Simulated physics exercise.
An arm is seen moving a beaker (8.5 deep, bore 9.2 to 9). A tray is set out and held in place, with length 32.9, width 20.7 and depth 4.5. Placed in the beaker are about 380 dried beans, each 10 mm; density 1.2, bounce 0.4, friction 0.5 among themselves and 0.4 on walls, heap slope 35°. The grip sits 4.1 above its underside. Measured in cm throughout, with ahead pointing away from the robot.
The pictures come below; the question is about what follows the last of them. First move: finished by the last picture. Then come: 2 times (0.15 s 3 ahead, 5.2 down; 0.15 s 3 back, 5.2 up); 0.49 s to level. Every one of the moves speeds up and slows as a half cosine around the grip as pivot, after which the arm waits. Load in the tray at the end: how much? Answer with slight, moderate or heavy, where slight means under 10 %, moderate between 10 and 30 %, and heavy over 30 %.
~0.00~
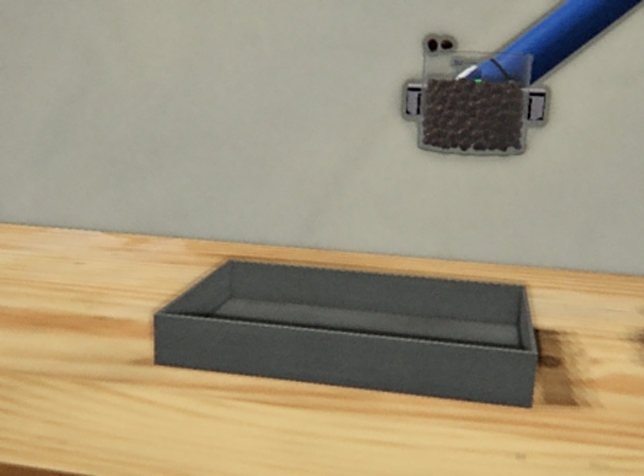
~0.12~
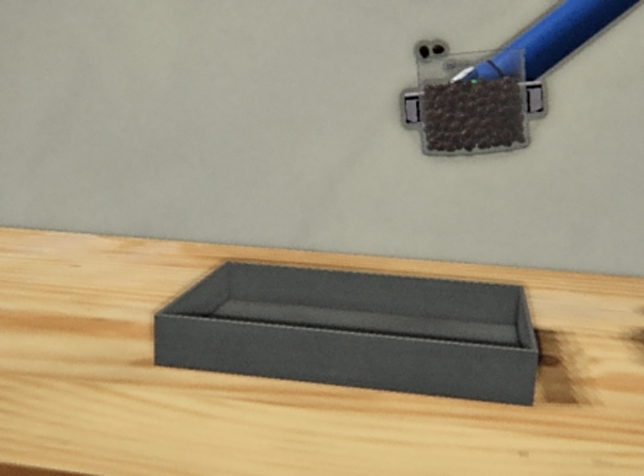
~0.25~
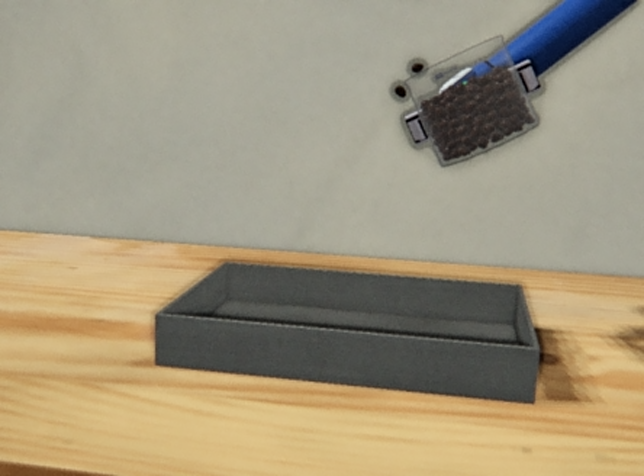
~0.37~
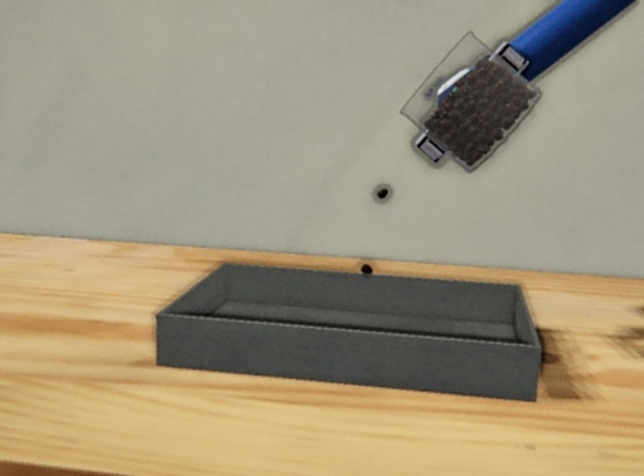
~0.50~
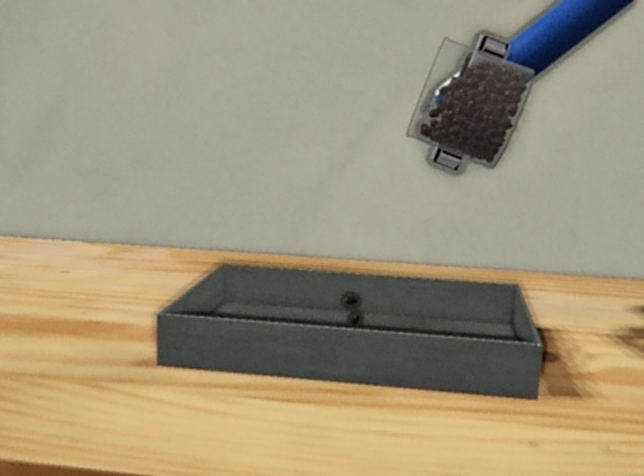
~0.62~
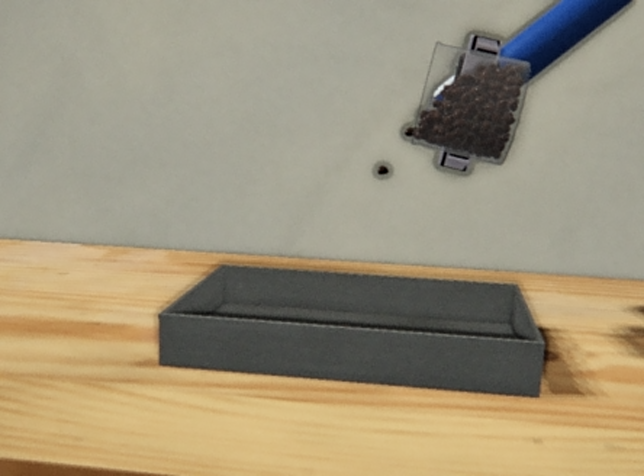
Moderate, between 10 and 30 %.
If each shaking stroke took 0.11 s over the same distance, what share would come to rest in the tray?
In that case it would be near 30 percent.
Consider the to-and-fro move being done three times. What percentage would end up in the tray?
I'd expect something close to 20 per cent.
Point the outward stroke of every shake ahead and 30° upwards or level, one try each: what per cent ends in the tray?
Some 85 and 70 per cent.
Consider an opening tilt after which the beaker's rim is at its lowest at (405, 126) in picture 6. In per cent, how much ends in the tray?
That comes to some 0 percent.
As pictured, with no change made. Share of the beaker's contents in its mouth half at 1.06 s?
Share in the mouth half: About 35 %.
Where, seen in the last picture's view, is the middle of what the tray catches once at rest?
Near pixel (313, 332).
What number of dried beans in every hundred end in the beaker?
I'd put it close to 85 per cent.
After 1.06 s, tilted 79° forward, highest piece 22 above the table; 341 in the beaker, 32 in the tray, 5 in flight or on a rim.
After 1.49 s, tilted 33° forward, highest piece 26 above the table; 323 in the beaker, 54 in the tray, 1 in flight or on a rim.
After 1.91 s, level, highest piece 29 above the table; 323 in the beaker, 55 in the tray.
After 2.96 s, level, highest piece 29 above the table; 323 in the beaker, 55 in the tray.
At rest, 323 in the beaker, 55 in the tray. That is 15 % in the tray.
